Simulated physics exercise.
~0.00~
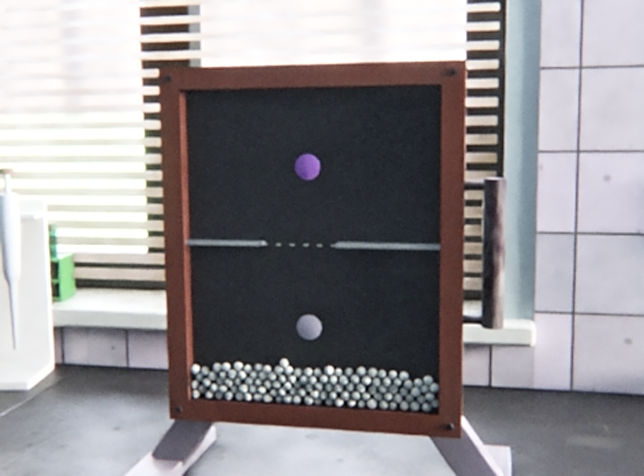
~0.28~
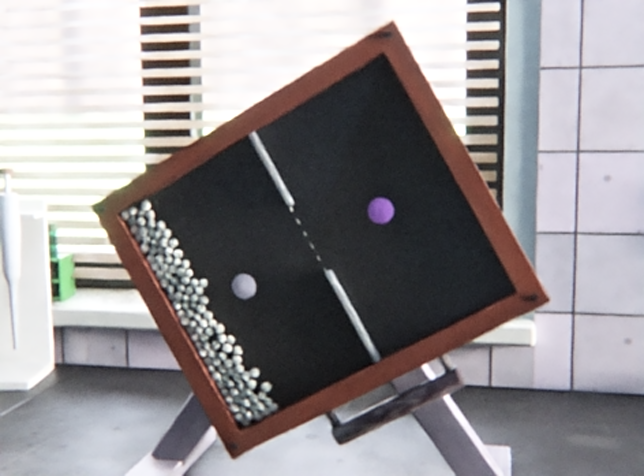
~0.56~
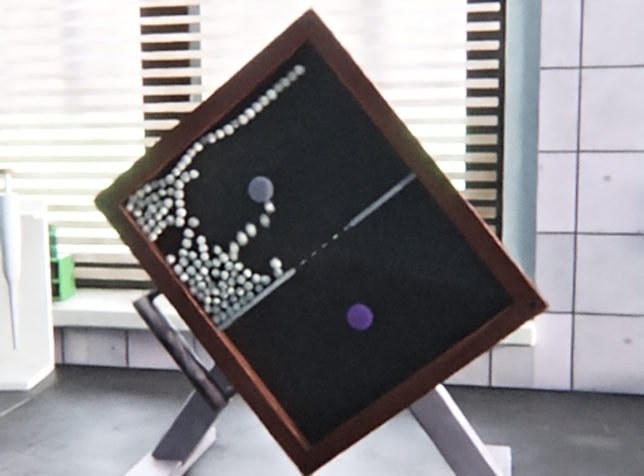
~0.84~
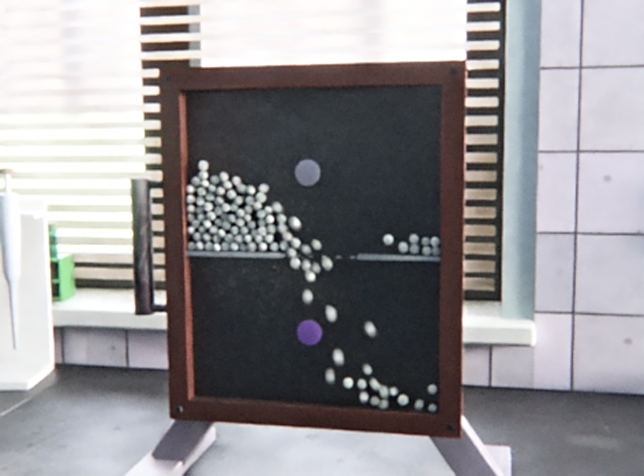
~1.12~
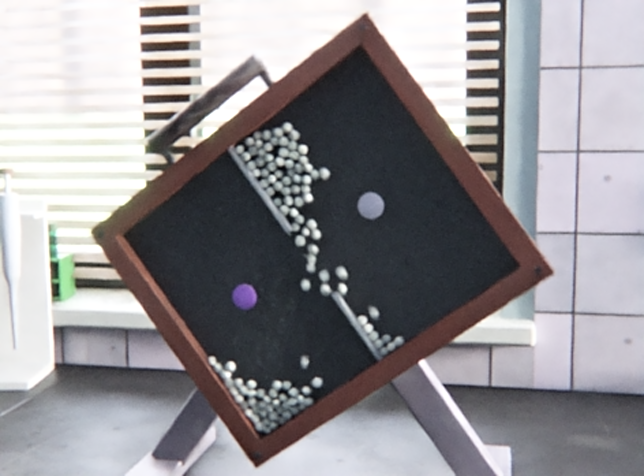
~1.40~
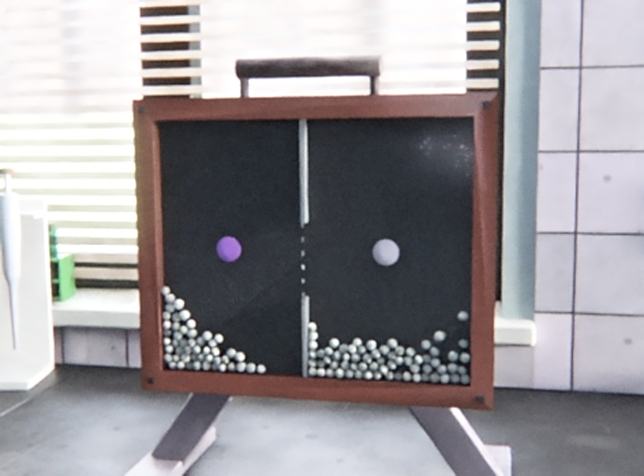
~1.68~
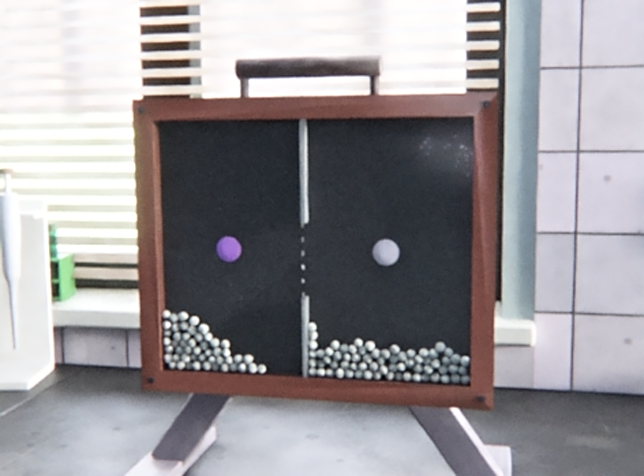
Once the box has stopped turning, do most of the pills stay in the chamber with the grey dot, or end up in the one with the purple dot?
Most of them are in the grey-dot chamber, on the right at the end. A smaller pile lies in the purple-dot chamber on the left.
